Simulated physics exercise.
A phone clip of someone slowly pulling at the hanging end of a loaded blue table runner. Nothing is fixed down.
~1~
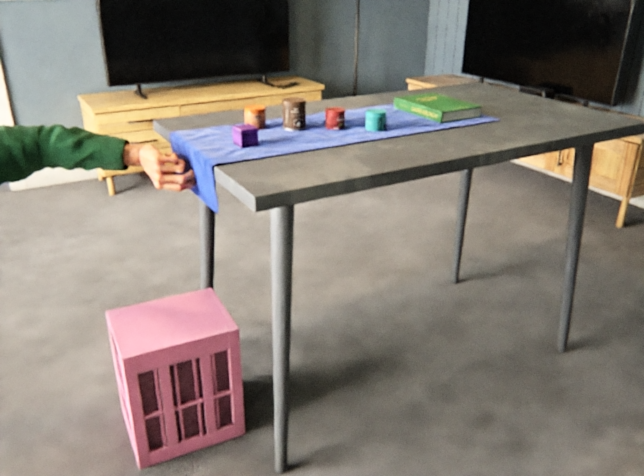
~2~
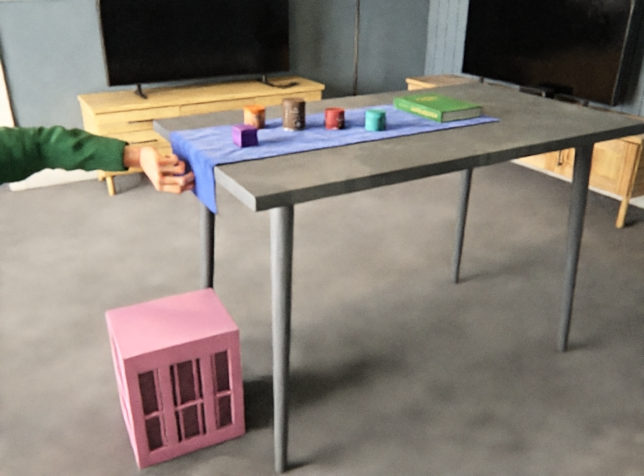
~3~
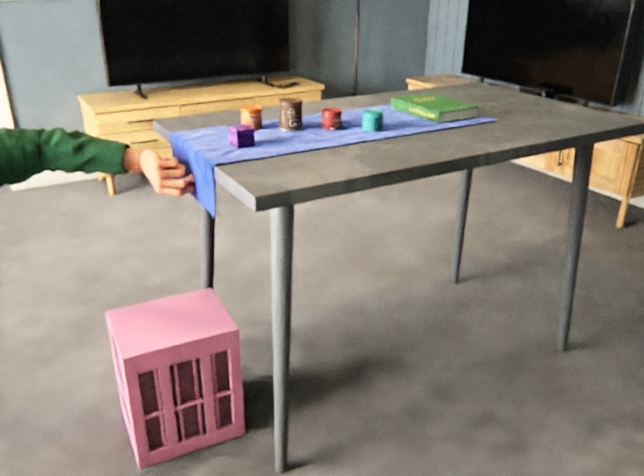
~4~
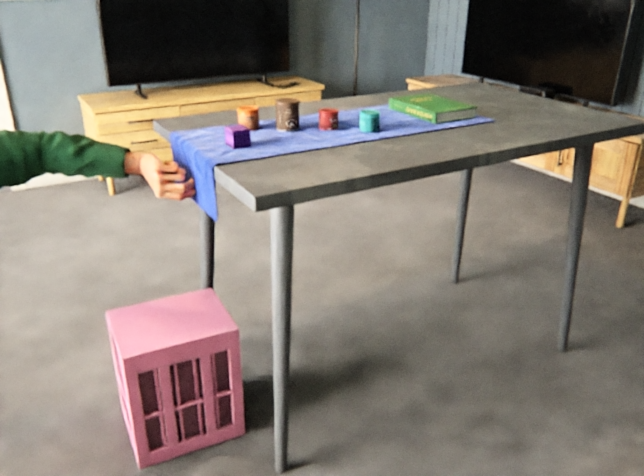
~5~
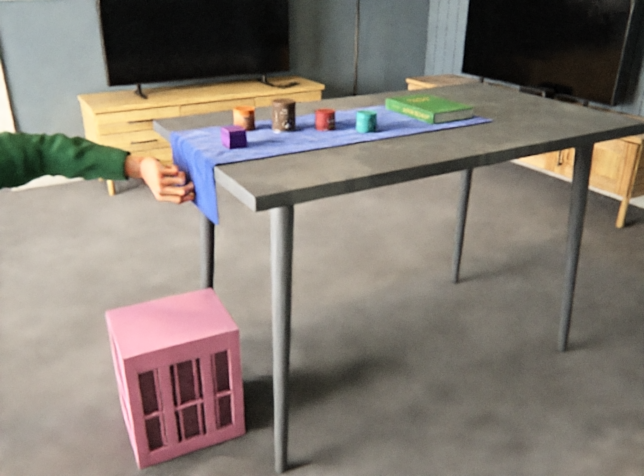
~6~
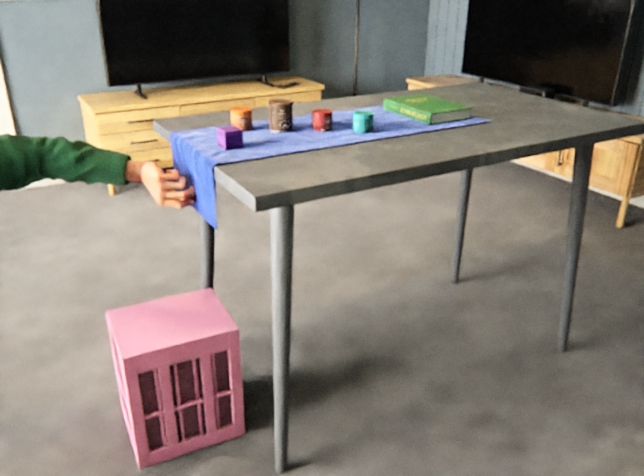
At first, a hand in a green sleeve grips the hanging end of a blue runner on a gray table, with small colorful containers and a green book on it. The hand tugs the cloth slightly downward, and the containers and book shift a little left with it, all staying upright.
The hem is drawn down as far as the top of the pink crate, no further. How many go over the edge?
Over the edge go three.
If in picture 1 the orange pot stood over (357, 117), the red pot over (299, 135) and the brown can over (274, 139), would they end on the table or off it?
The orange pot does not fall, the red pot is carried off, the brown can tumbles off.
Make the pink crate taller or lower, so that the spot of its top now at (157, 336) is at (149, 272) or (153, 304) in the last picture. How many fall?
The count: 1 and 2.
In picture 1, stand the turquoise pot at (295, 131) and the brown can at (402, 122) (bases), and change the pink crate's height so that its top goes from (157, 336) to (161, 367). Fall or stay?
The turquoise pot is carried off, the brown can holds on.
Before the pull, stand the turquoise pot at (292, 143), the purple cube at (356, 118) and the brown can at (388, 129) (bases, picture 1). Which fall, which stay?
The turquoise pot goes over; the purple cube survives; the brown can remains up.
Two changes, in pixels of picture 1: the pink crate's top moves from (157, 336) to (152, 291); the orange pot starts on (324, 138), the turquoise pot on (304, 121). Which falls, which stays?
The orange pot survives, the turquoise pot remains up.
A little later, hem near (198, 272); purple cube gone.
Next, hem on the crate; purple cube, orange pot and brown can gone.
When it is over, hem on the crate; purple cube, orange pot and brown can gone. The table loses three.
